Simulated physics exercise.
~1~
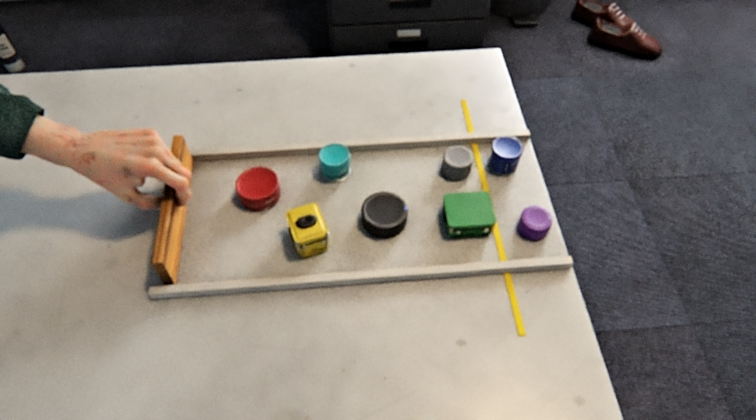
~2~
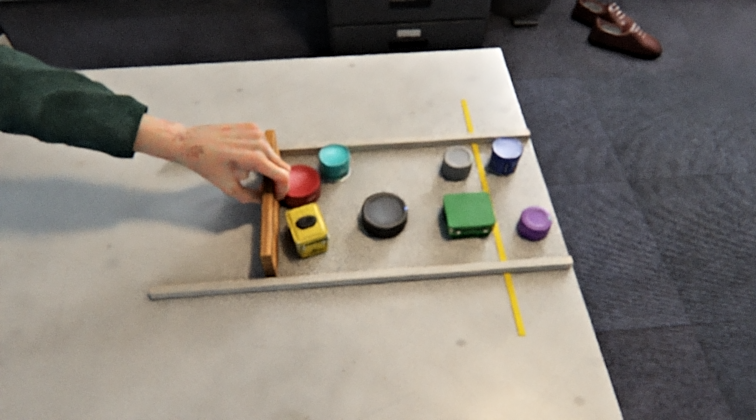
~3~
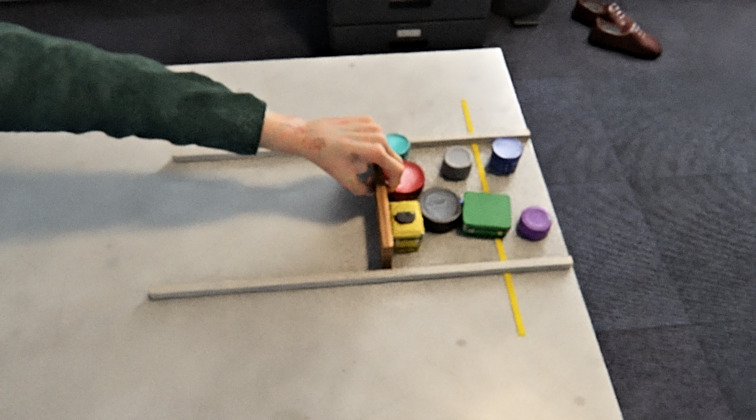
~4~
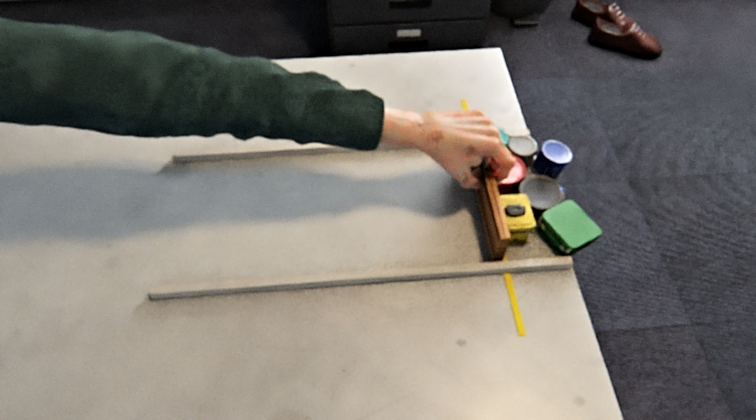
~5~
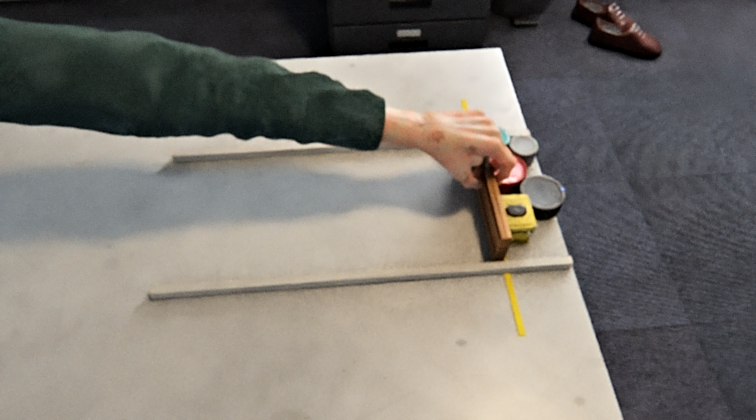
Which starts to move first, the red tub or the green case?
The red tub starts to move first, as the board reaches it early on. The green case stays still until the board has pushed further to the right.
